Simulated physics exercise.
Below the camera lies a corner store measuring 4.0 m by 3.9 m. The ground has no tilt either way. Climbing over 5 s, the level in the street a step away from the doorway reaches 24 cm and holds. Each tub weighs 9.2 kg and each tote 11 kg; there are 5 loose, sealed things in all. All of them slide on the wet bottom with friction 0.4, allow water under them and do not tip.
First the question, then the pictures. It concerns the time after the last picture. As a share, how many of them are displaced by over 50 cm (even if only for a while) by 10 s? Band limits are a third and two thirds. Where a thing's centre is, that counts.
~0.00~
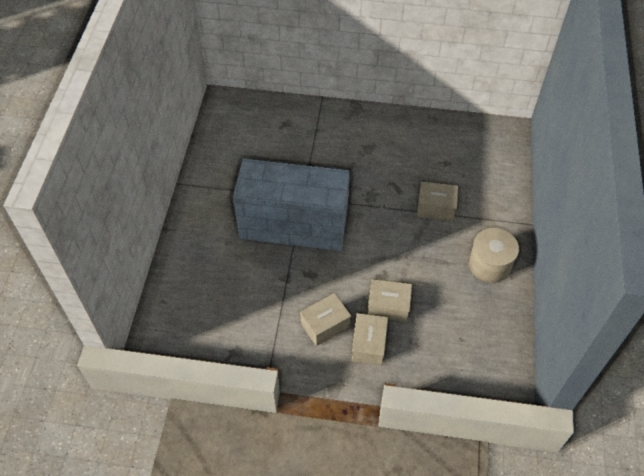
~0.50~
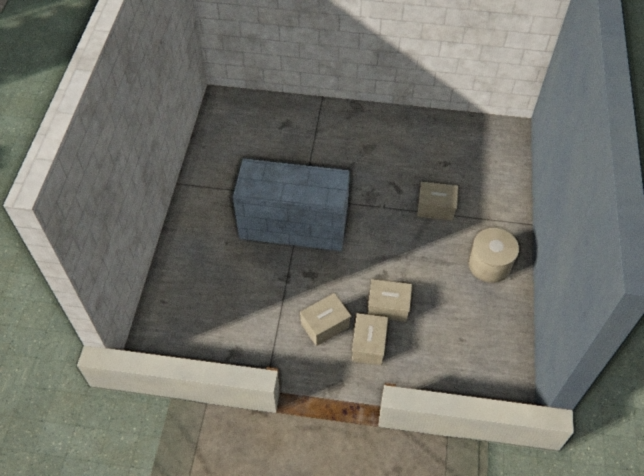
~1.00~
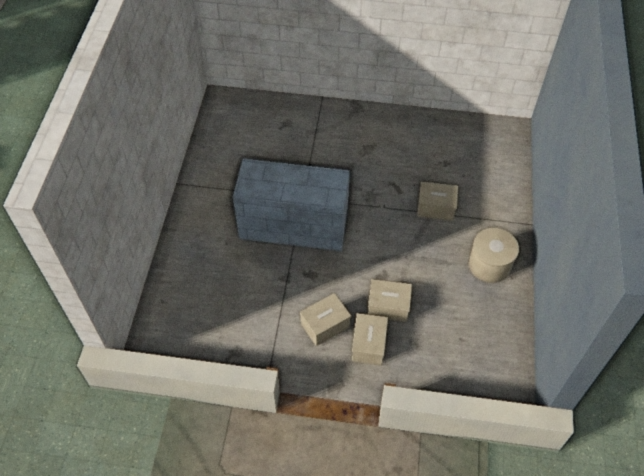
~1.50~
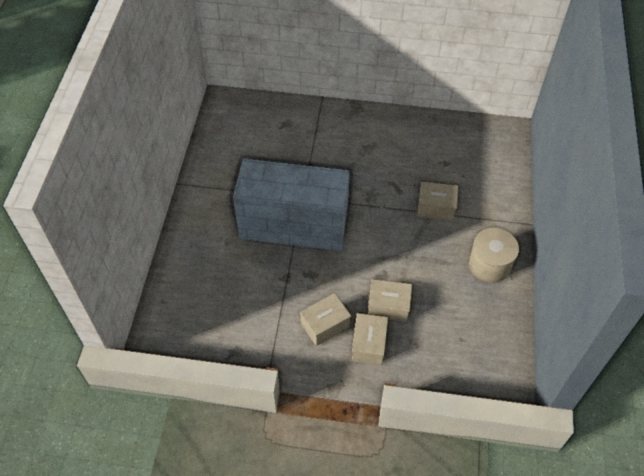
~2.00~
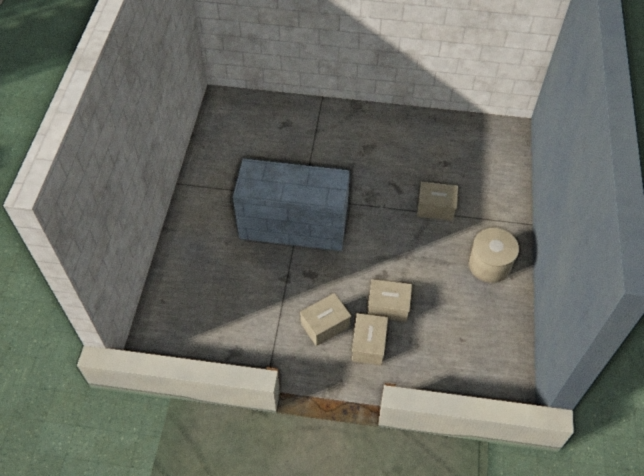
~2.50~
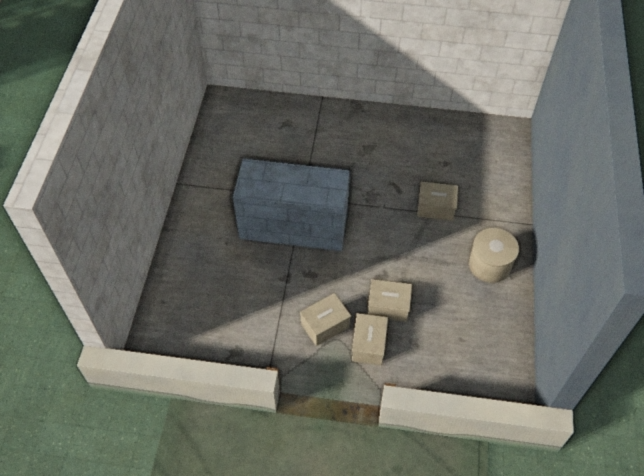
The share is two thirds or more.
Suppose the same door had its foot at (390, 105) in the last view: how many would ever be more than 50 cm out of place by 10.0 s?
You'd get 4 in that case.
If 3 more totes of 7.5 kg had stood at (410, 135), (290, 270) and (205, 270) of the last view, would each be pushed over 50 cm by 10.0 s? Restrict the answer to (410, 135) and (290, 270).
Note: Item 1 exceeds the limit; item 2 exceeds the limit.
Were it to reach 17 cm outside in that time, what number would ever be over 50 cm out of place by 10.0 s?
Under that setup the answer is 3.
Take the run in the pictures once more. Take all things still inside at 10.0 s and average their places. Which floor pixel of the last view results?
Averaged position, last view: Near pixel (405, 207).
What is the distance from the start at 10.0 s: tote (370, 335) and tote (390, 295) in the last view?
One is off by 80 cm, the other by 250 cm, in the order asked.
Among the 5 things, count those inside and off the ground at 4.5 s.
I count 0.
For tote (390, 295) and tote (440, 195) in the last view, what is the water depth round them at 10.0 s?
14 and 13 cm.
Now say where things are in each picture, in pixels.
A tub at (496, 246) rests on the ground; a tote at (325, 314) rests on the ground; water covers 0.0 m2; 0 of 5 have shifted, in the first frame.
A tub at (496, 246) rests on the ground; a tote at (325, 314) rests on the ground; water covers 0.0 m2; 0 of 5 have shifted, in the second frame.
A tub at (496, 246), on the bottom; a tote at (325, 314), on the bottom; 0.0 m2 under water; 0 of 5 have shifted, in the third frame.
A tub at (496, 246) rests on the ground; a tote at (325, 314), on the bottom; 0.0 m2 under water; 0 of 5 have shifted, in the fourth frame.
A tub at (496, 246) rests on the ground; a tote at (325, 314), on the bottom; 0.0 m2 under water; 0 of 5 have shifted, in the fifth frame.
A tub at (496, 246), on the bottom; a tote at (325, 314) rests on the ground; water covers 0.3 m2; 0 of 5 have shifted, in the sixth frame.
After 3.5 s 0 of 5 are over 50 cm from their spots; 0 afloat.
After 4.5 s 1 of 5 are over 50 cm from their spots; 0 afloat.
After 7.0 s 3 of 5 are over 50 cm from their spots; 0 afloat.
After 10.0 s 4 of 5 are over 50 cm from their spots, and 4 have been at some point; 2 afloat.
